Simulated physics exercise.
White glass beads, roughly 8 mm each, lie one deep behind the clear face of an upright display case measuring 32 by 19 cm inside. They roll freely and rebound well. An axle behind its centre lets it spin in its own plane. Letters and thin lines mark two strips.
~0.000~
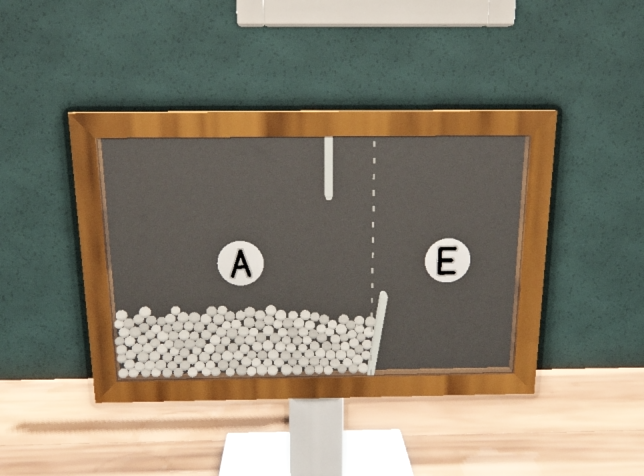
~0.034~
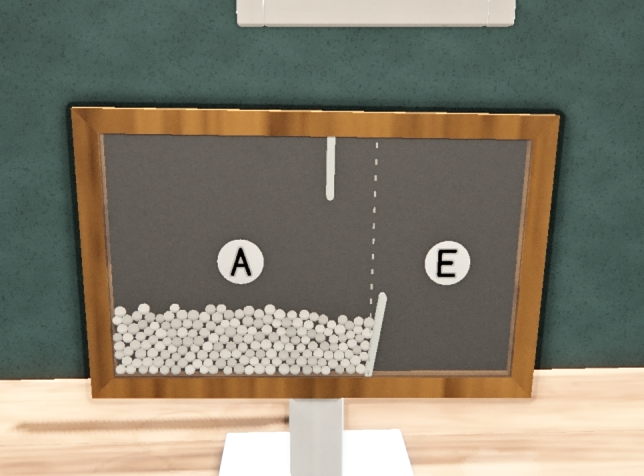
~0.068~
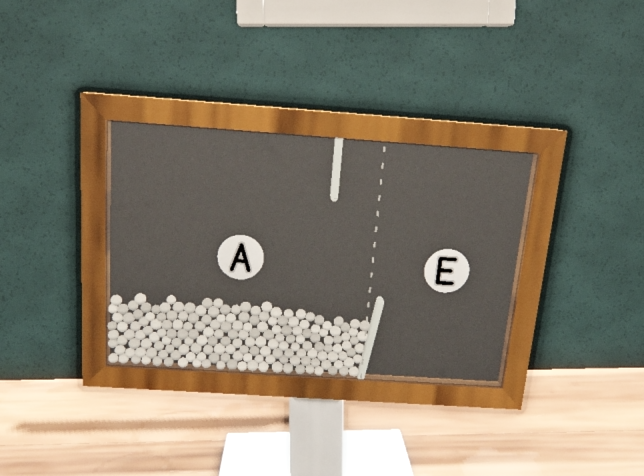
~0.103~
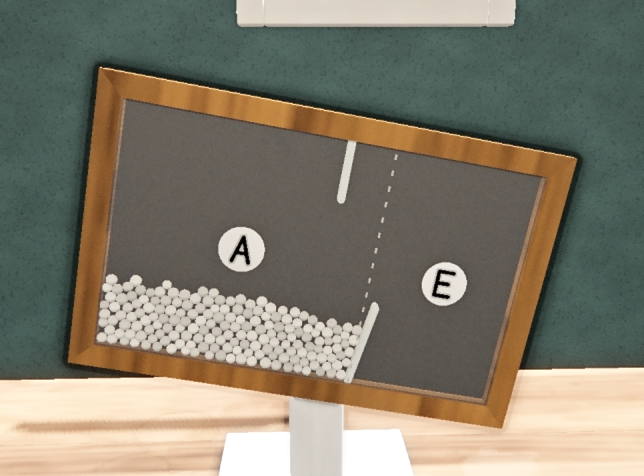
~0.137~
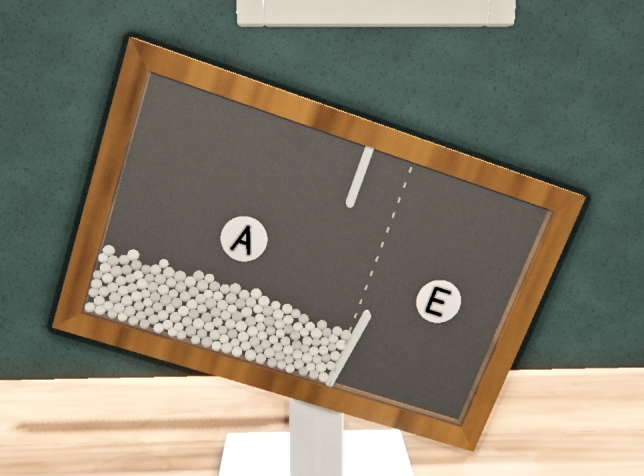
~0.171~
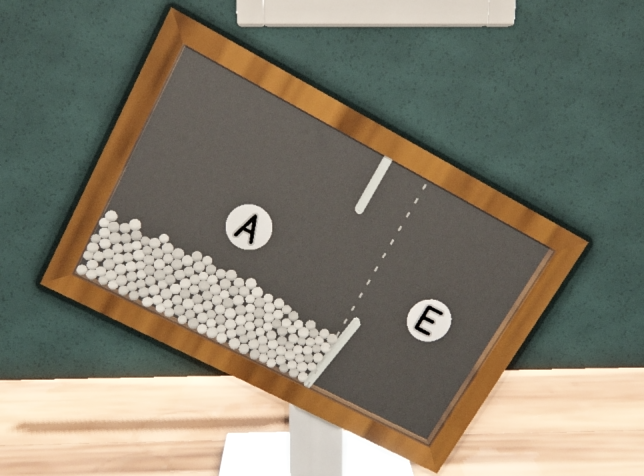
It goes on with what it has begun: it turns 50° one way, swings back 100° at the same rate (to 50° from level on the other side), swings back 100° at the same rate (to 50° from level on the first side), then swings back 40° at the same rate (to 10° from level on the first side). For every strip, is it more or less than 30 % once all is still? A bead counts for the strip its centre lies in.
Strip A more, strip E less than 30 %.
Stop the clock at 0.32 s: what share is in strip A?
Roughly 100 per cent.
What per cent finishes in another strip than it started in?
About 10 per cent.
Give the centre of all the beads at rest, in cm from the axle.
About 3 cm left and 6 cm below.
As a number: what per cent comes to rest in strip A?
About 90 per cent.
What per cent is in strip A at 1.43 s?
Some 95 per cent.
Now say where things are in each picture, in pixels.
In the first picture, level; about 180 beads; load centre (243, 344); top bead (222, 311); A (241, 263), E (448, 261).
In the second picture, turned 1° clockwise; load centre (242, 342); top bead (144, 309).
In the third picture, turned 5° clockwise; load centre (236, 338); top bead (140, 299); wall ends (380, 301), (334, 197).
In the fourth picture, turned 11° clockwise; load centre (228, 330); top bead (112, 280).
In the fifth picture, turned 19° clockwise; load centre (218, 317); top bead (109, 251).
In the sixth picture, turned 29° clockwise; load centre (209, 300); top bead (111, 216); A (249, 227), E (429, 321).
After 0.32 s, it stands 50° clockwise; the beads' middle is 8 cm left of and level with the centre; A 100 %.
After 1.43 s, it stands 31° clockwise; the beads' middle is 6 cm left of and 4 cm below the centre; A 95 %, E 5 %.
After 1.57 s, it stands 10° clockwise; the beads' middle is 4 cm left of and 6 cm below the centre; A 90 %, E 10 %.
All still by 2.4 s, it stands 10° clockwise; A 90 %, E 10 %.
